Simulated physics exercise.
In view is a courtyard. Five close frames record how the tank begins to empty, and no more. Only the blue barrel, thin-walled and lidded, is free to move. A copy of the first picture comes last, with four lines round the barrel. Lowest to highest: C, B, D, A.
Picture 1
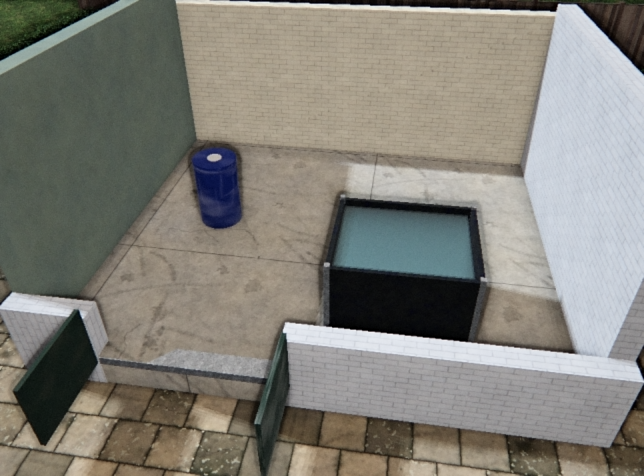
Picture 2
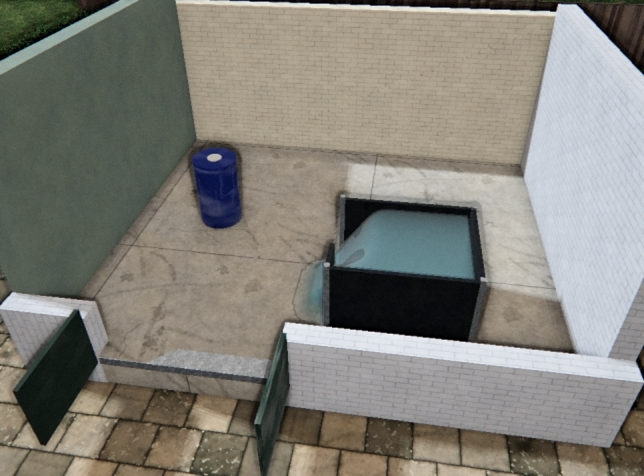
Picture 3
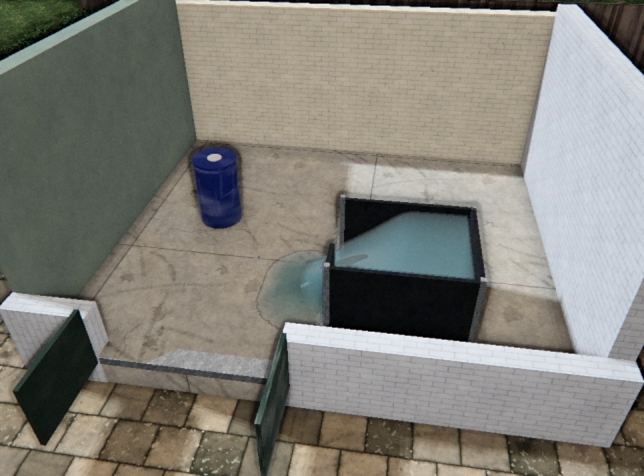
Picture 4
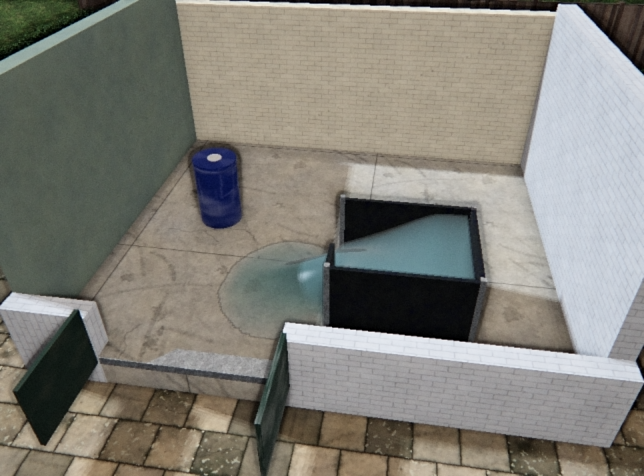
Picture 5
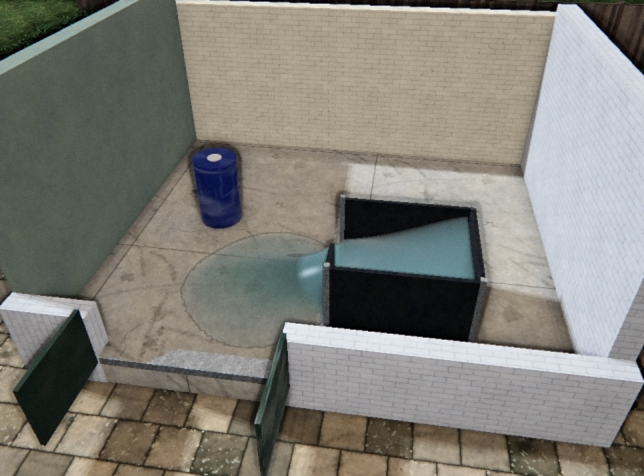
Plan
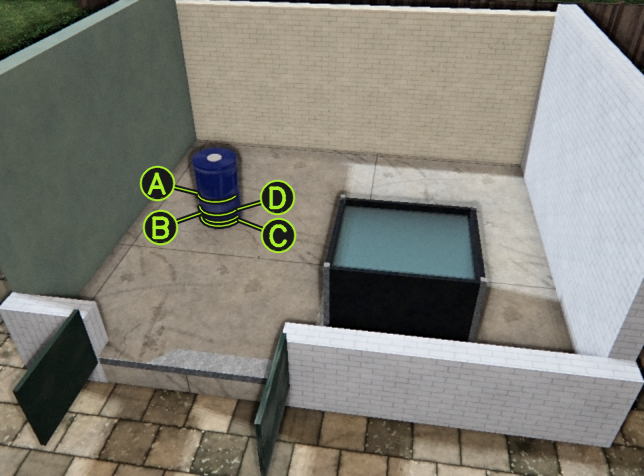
In the video, water pours from the left side of a dark, full tank in a walled courtyard and spreads leftward across the paved floor in a widening puddle, while a blue barrel stands still nearby.
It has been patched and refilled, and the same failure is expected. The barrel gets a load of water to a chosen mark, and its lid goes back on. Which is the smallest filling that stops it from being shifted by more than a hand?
That is line A.
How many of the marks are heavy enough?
One of the four.
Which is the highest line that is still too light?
D it is.
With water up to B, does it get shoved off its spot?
Yes, that goes wrong.
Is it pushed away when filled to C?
Yes.
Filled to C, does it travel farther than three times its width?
Yes.
On the marked copy, A at (212, 201); B at (215, 222); C at (215, 226); D at (214, 215); from the bottom up C, B, D, A.
For line A, it does not move.
For line B, it is pushed about 4 times its own width away.
For line C, it is pushed about 6 times its own width away.
For line D, it is pushed about its own width away.
